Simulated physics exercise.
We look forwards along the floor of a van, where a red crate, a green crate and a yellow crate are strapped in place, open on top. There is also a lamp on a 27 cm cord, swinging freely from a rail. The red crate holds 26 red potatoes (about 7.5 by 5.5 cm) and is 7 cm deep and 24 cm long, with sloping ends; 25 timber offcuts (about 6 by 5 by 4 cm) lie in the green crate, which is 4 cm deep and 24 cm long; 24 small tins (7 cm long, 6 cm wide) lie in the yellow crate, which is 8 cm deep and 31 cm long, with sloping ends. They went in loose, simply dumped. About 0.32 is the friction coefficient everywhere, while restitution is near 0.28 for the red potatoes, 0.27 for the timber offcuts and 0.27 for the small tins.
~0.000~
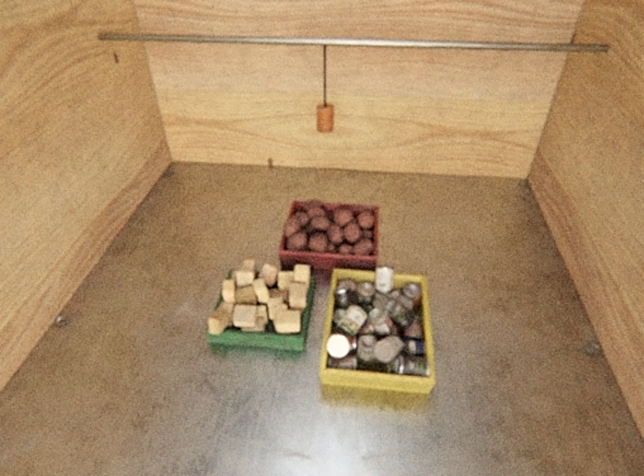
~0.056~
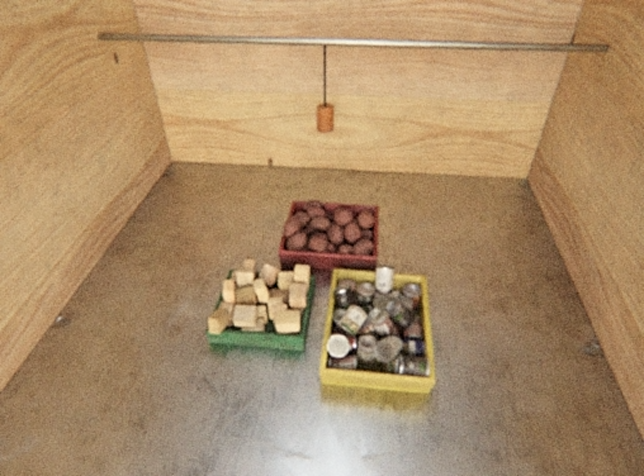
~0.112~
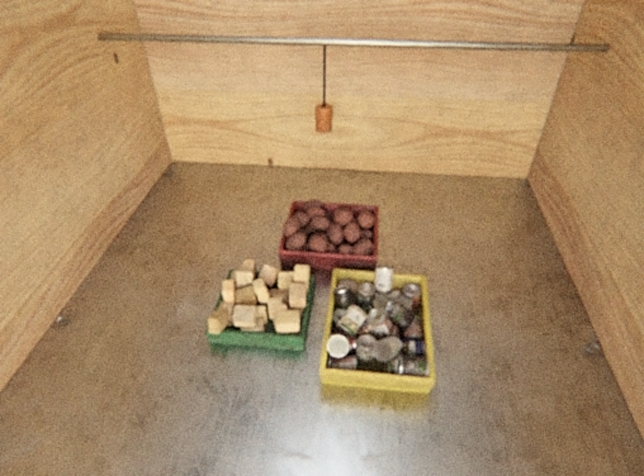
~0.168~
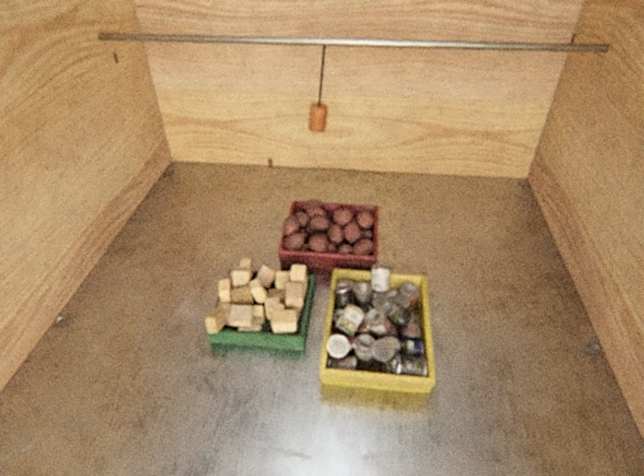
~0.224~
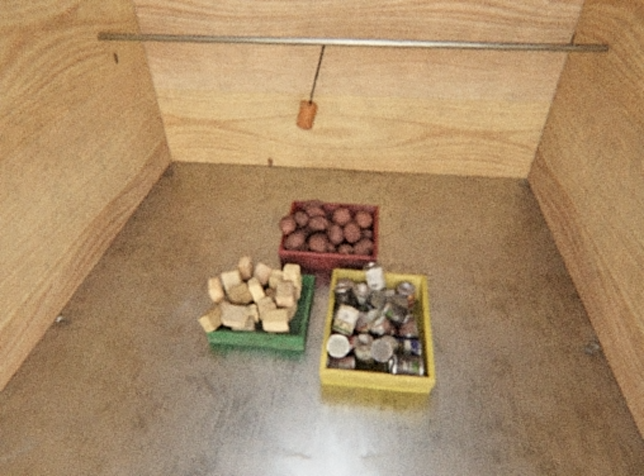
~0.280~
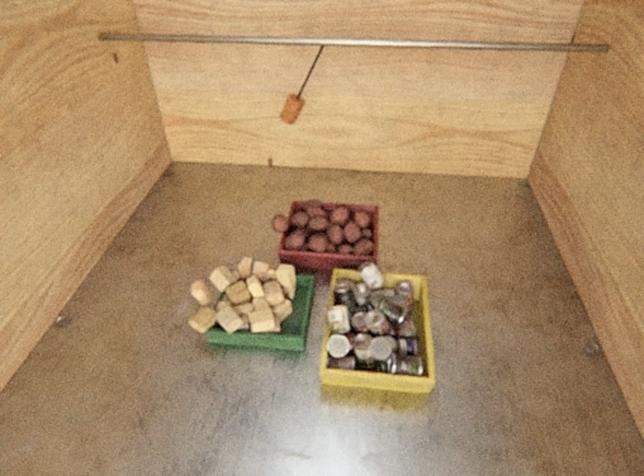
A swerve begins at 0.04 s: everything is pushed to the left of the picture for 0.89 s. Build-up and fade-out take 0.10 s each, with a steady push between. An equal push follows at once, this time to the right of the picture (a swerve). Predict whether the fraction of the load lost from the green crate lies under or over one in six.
The losses go beyond one sixth.
After 0.62 s, the red crate is down by 1 of 26, the green crate is down by 6 of 25 and the yellow crate is down by 1 of 24.
After 1.05 s, the red crate is down by 1 of 26, the green crate is down by 7 of 25 and the yellow crate is down by 1 of 24.
After 1.65 s, the red crate is down by 8 of 26, the green crate is down by 9 of 25 and the yellow crate is down by 1 of 24.
Final count (at 2.42 s), the red crate is down by 10 of 26, the green crate is down by 9 of 25 and the yellow crate is down by 1 of 24. Asked share, 9 of 25, 36 per cent.
